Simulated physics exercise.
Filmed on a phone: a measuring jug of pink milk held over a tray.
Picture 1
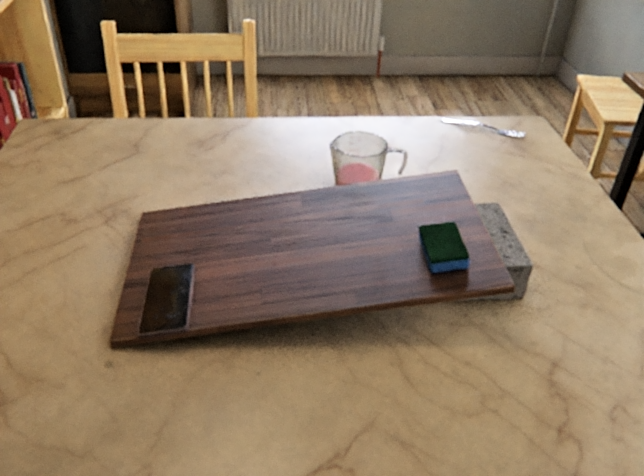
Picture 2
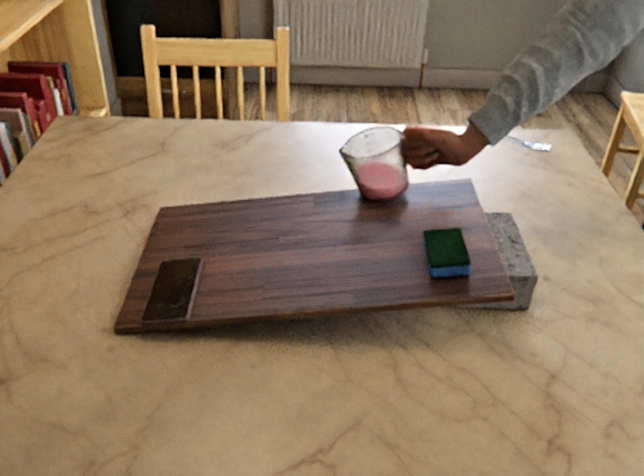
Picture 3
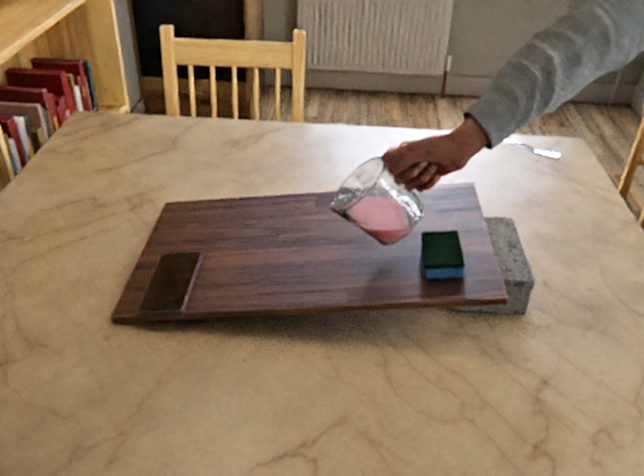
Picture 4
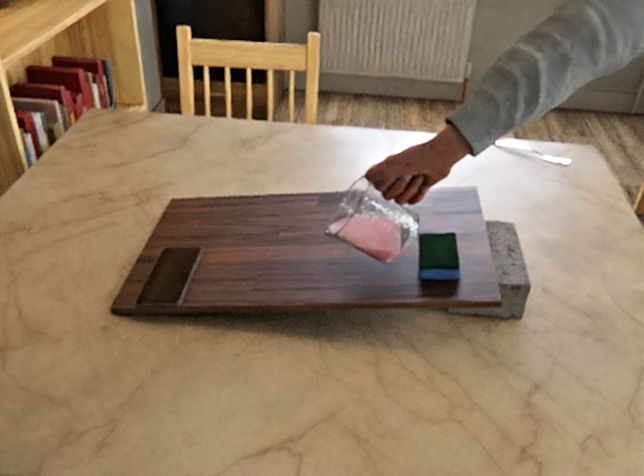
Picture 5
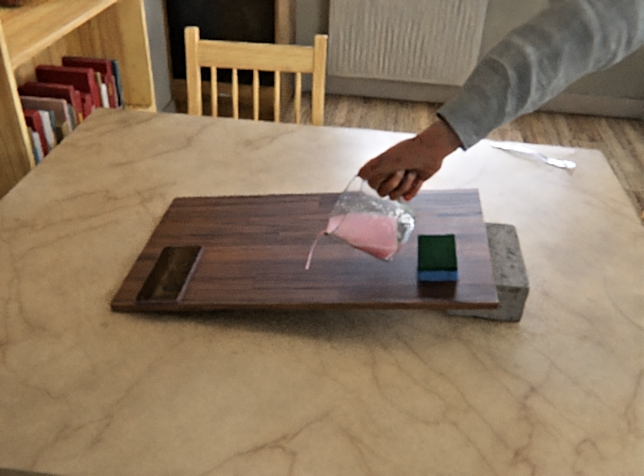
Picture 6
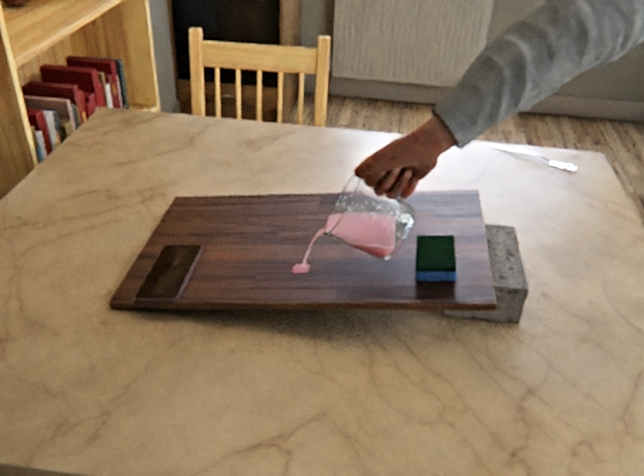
At a marble-patterned table, a hand lifts a glass jug of pink liquid over a sloping wooden board holding a dark rectangular object and a green-and-blue sponge, then tilts it left, pouring a thin stream onto the board.
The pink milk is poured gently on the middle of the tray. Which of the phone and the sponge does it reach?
The phone ends up in the puddle; the sponge remains untouched.
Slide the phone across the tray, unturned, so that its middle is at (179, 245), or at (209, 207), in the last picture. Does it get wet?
In the first try it ends up in the puddle; in the second it escapes.
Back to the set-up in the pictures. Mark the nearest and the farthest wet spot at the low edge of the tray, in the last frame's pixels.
It runs from (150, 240) to (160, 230).
A moment on, it runs down to the left; the phone is reached; the sponge is untouched.
Further on, it runs down to the left and off the end; the phone is reached; the sponge is untouched.
When it is over, it runs down to the left and off the end; the phone is reached; the sponge is untouched.
